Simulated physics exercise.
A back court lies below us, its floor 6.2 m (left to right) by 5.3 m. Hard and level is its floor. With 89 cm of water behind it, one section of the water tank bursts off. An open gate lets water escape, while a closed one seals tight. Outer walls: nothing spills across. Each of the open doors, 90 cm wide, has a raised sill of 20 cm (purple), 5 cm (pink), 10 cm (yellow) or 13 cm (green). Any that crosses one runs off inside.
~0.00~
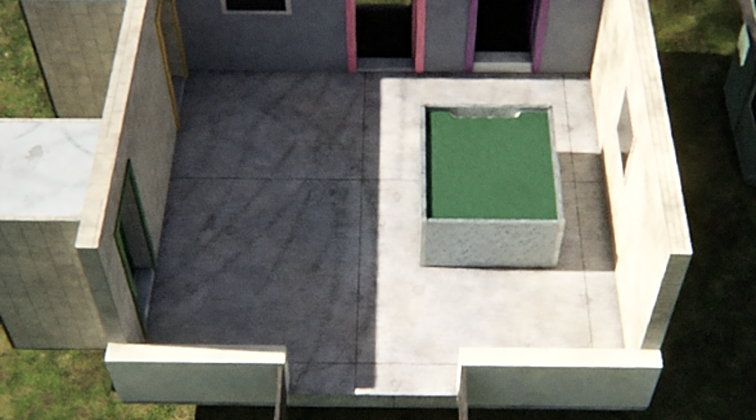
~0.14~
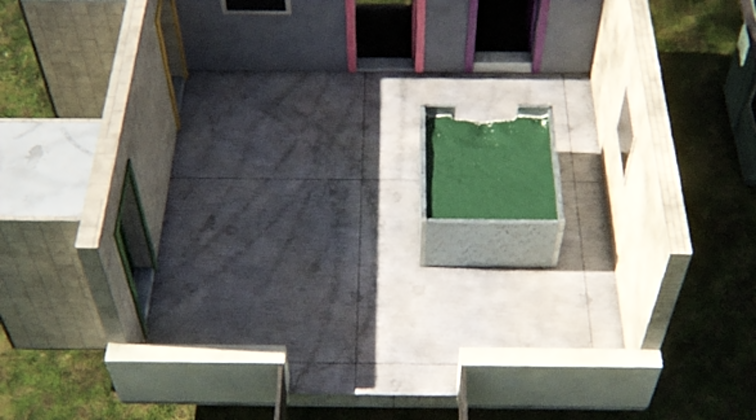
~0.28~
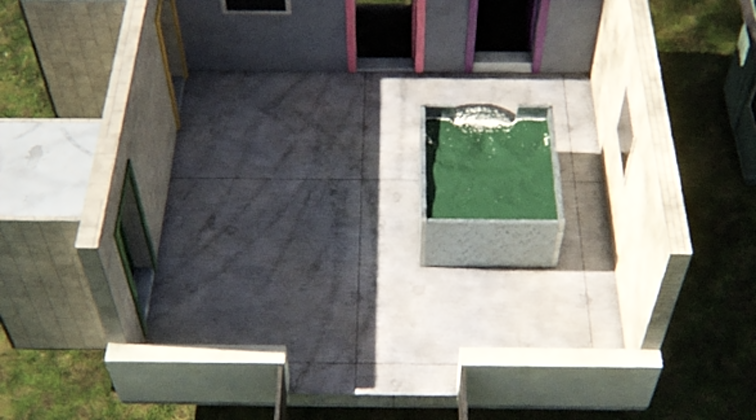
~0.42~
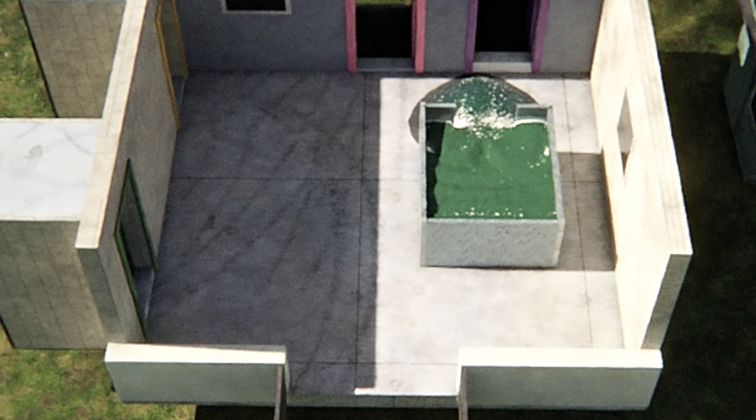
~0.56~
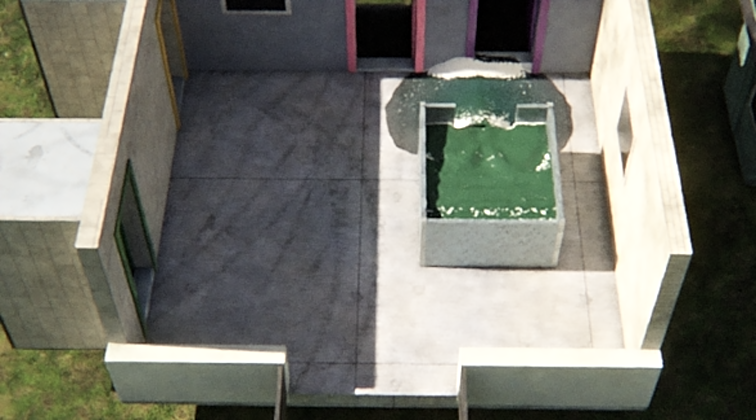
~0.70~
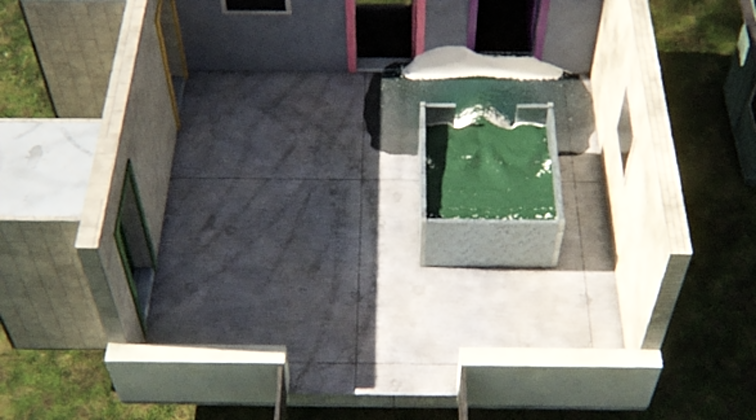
Walled concrete courtyard seen from above, with green water pouring from the far side of a tank and spreading across the floor.
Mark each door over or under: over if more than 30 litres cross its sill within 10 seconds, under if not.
Marks: Purple door: Over; pink door: Over; yellow door: Over; green door: Under.
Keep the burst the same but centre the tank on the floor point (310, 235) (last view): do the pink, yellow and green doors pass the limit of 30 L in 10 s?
Against the limit, the pink door exceeds it, the yellow door exceeds it and the green door stays within it.
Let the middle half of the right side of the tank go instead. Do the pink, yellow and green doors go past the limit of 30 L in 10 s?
Outcomes - pink: Not exceeded, yellow: Exceeded, green: Not exceeded.
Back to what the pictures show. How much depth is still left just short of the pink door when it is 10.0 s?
It comes to near 5.5 cm.
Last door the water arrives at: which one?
The green door.
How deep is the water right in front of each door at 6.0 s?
Depths in cm: Purple 19, pink 9, yellow 14, green 4.
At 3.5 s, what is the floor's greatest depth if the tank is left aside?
Around 31 centimetres deep.
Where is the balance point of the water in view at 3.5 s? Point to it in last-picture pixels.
(464, 172).
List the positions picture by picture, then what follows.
The first frame shows still water, 89 cm deep, in the water tank at (489, 165).
In the second frame, water pours out on the water tank's far side and has run 0.5 m, to a hidden place; typically 8 cm deep outside, 89 cm at the water tank's back.
In the third frame, the front is at a hidden place, 0.9 m from the gap on the water tank's far side; 0.8 m2 of floor is under water; 89 cm left at the back of the water tank.
In the fourth frame, the front is at (467, 77), 1.5 m from the gap on the water tank's far side; 2.1 m2 of floor is under water; 86 cm left at the back of the water tank.
In the fifth frame, the front is at (420, 74), 1.8 m from the gap on the water tank's far side; 3.5 m2 of floor is under water; 76 cm left at the back of the water tank.
In the sixth frame, water pours out on the water tank's far side and has run 2.2 m, to (380, 74); typically 6 cm deep outside, 75 cm at the water tank's back.
After 1.4 s water covers 20 % of the floor and is deepest (52 cm) near (590, 78); purple door 45 cm at the sill, 99 L in, pink door 19 cm at the sill, 29 L in, yellow door not reached, green door not reached.
After 2.2 s water covers 30 % of the floor and is deepest (40 cm) near (590, 78); purple door 37 cm at the sill, 213 L in, pink door 15 cm at the sill, 82 L in, yellow door 18 cm at the sill, 4 L in, green door not reached.
After 3.5 s water covers 50 % of the floor and is deepest (31 cm) near (471, 77); purple door 30 cm at the sill, 282 L in, pink door 13 cm at the sill, 126 L in, yellow door 19 cm at the sill, 74 L in, green door not reached.
After 6.0 s water covers 85 % of the floor and is deepest (22 cm) near (628, 380); purple door 19 cm at the sill, 314 L in, pink door 9 cm at the sill, 168 L in, yellow door 14 cm at the sill, 122 L in, green door 4 cm at the sill, 0 L in.
After 10.0 s water covers 95 % of the floor and is deepest (12 cm) near (161, 236); purple door 10 cm at the sill, 315 L in, pink door 6 cm at the sill, 185 L in, yellow door 8 cm at the sill, 131 L in, green door 11 cm at the sill, 1 L in.
